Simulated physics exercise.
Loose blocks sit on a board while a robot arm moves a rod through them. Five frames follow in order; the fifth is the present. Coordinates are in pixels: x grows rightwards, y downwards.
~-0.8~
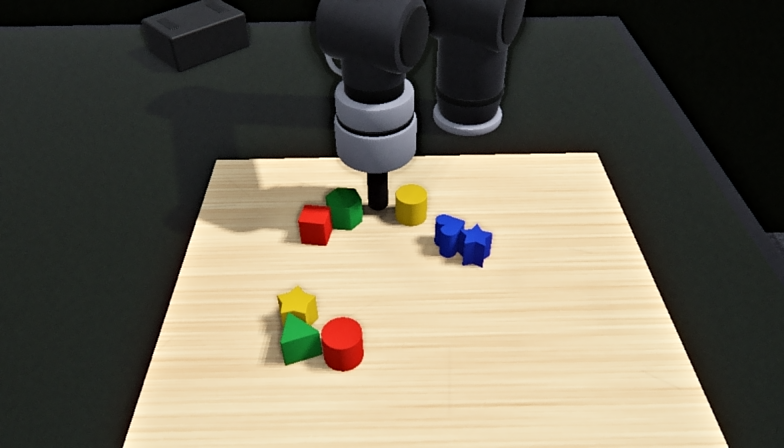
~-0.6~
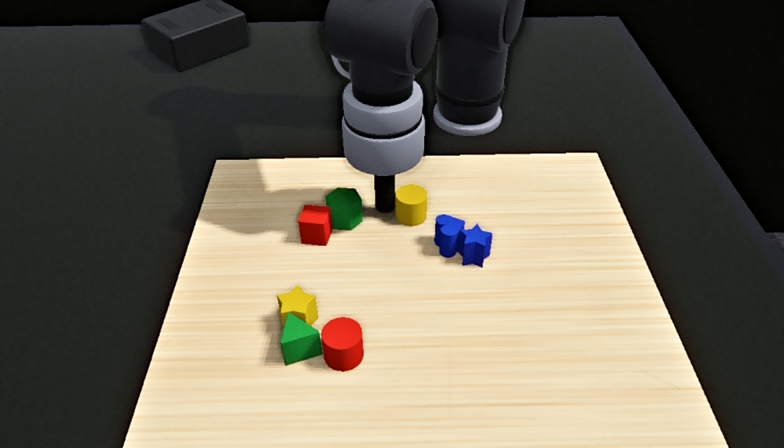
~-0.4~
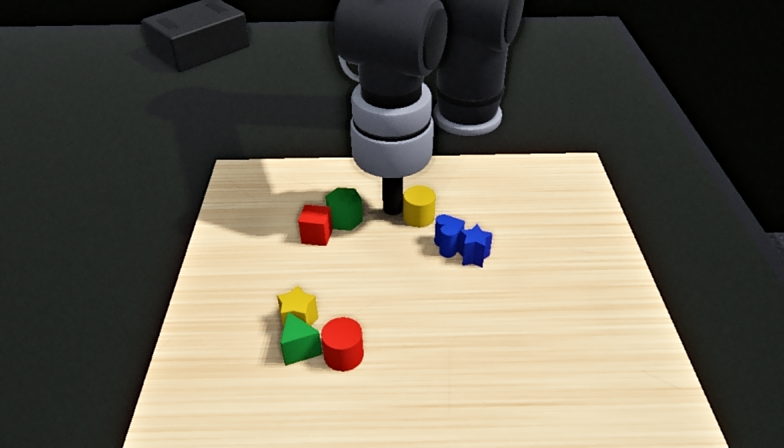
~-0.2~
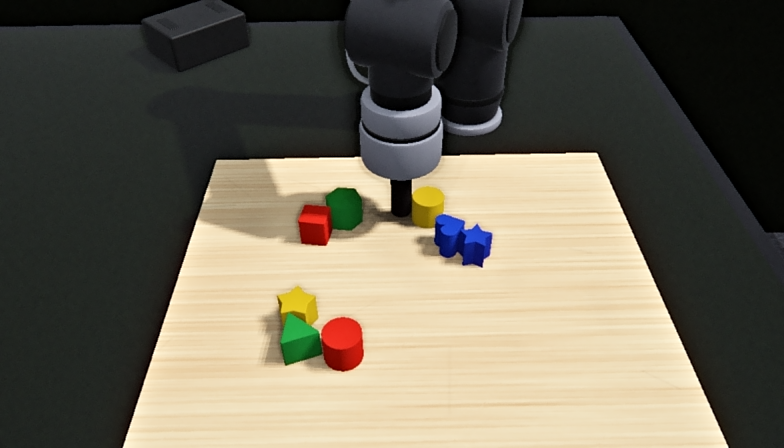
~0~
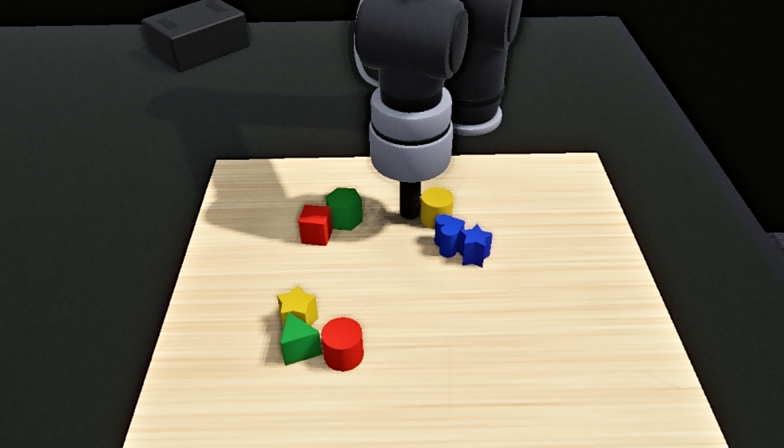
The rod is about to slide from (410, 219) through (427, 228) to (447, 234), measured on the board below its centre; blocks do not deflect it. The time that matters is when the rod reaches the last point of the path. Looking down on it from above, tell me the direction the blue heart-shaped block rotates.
It ends up turned clockwise.
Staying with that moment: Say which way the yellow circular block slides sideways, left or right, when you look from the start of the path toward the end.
It slides leftward.
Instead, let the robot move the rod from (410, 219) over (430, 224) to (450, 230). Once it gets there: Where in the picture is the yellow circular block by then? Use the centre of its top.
It comes to (471, 196).
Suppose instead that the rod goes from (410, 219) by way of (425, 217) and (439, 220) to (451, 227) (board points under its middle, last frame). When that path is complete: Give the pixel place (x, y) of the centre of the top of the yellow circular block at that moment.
Around pixel (478, 199).
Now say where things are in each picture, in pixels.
In the first frame, lower end of the rod (378, 205), tops of blocks, green hexagonal block (343, 197), yellow circular block (411, 193), blue heart-shaped block (449, 223), blue star (476, 234).
In the second frame, rod (385, 207), blocks as before.
In the third frame, rod (393, 210), yellow circular block (420, 195).
In the fourth frame, rod (401, 212), yellow circular block (428, 196).
In the fifth frame, rod (410, 214), green hexagonal block (343, 197), yellow circular block (437, 196), blue heart-shaped block (449, 223), blue star (476, 234).
On the path given first. Halfway along, rod (428, 223); yellow circular block (453, 198).
At the end, rod (447, 228); green hexagonal block not moved; yellow circular block (465, 197); blue heart-shaped block (456, 229), turned 30° clockwise; blue star (481, 238), turned 25° anticlockwise.
